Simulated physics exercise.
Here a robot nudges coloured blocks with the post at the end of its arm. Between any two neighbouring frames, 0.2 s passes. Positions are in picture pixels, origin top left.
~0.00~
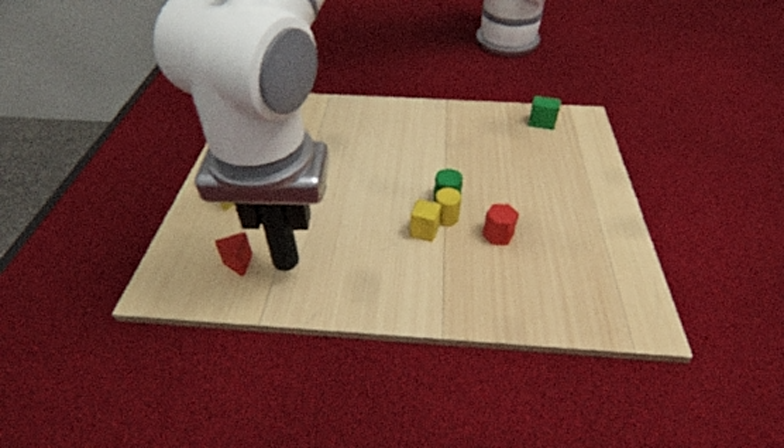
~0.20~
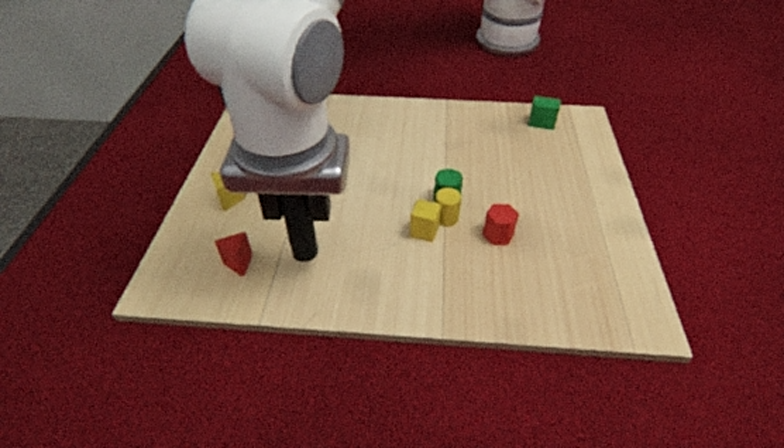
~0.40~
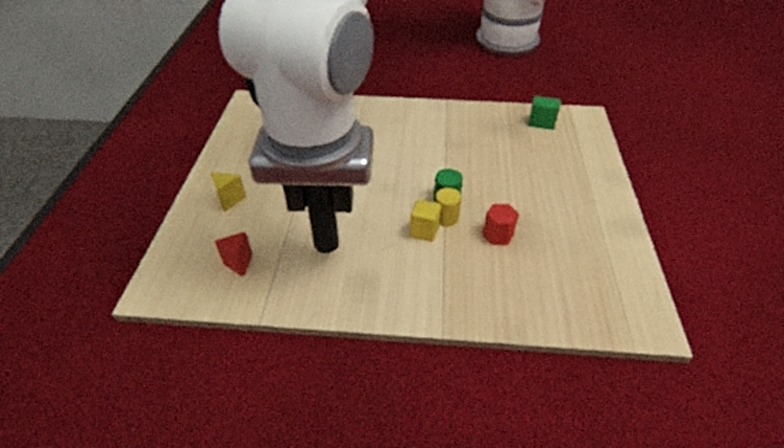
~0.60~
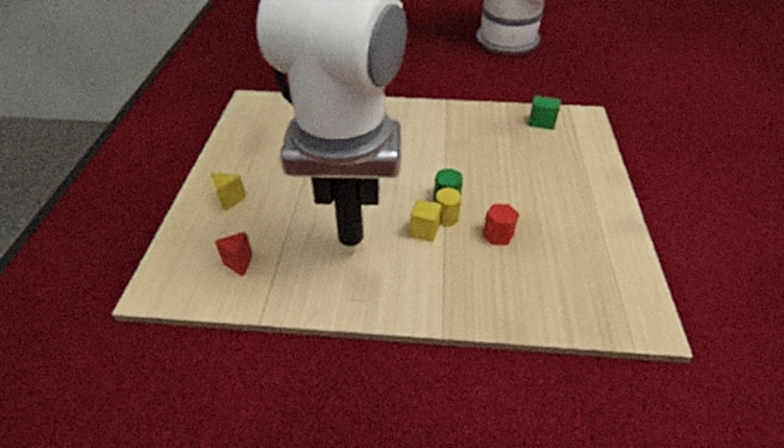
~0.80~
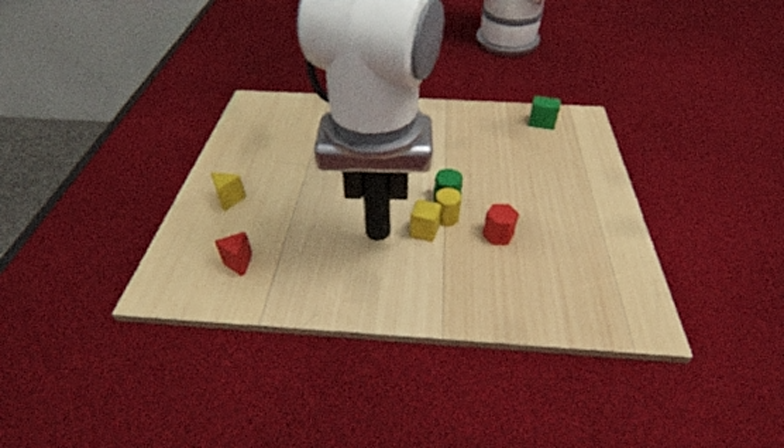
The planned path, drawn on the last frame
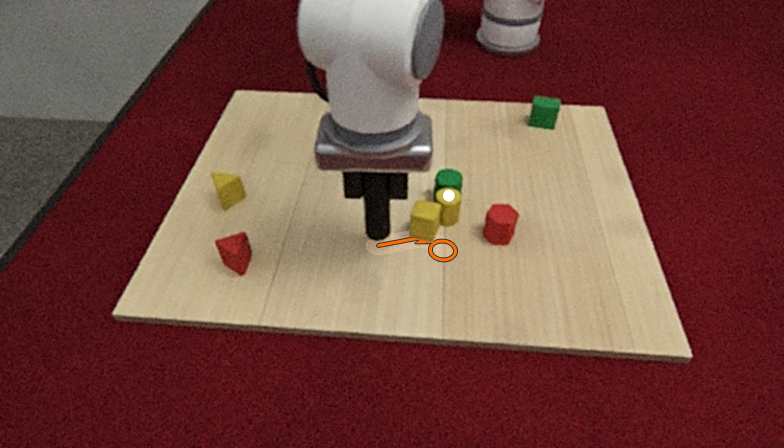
A white robot arm with a black post at its end reaches over a pale wooden board on a dark red cloth, seen from a fixed, raised view. Red and yellow triangular blocks sit at left, a yellow square block beside yellow and green round ones near the middle, a red block right of them, and a green one at upper right. The arm glides steadily rightward, drawing its post close to the yellow square while the blocks stay still.
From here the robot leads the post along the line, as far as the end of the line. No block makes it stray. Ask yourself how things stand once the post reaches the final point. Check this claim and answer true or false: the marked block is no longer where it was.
True - the claim holds.
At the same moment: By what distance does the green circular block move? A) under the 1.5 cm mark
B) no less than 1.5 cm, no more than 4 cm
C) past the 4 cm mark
The answer is A.
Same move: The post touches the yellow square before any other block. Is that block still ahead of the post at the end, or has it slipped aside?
In the end it is beside or behind the post.
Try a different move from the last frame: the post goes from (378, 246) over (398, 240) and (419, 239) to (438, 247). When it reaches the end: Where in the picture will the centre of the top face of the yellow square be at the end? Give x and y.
Near (460, 211).
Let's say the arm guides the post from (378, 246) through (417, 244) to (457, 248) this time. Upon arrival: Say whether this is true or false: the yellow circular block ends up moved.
True.
The drawn path runs from (378, 246) via (401, 241) and (425, 239), ending at (443, 250); the dot is on the yellow circular block.
The first path, step by step. Halfway along, post at (414, 226); yellow square at (439, 207); yellow circular block at (456, 194).
At the end, post at (444, 237); yellow square at (450, 206), turned 20° clockwise; yellow circular block at (464, 192); green circular block not moved; red hexagonal block not moved.
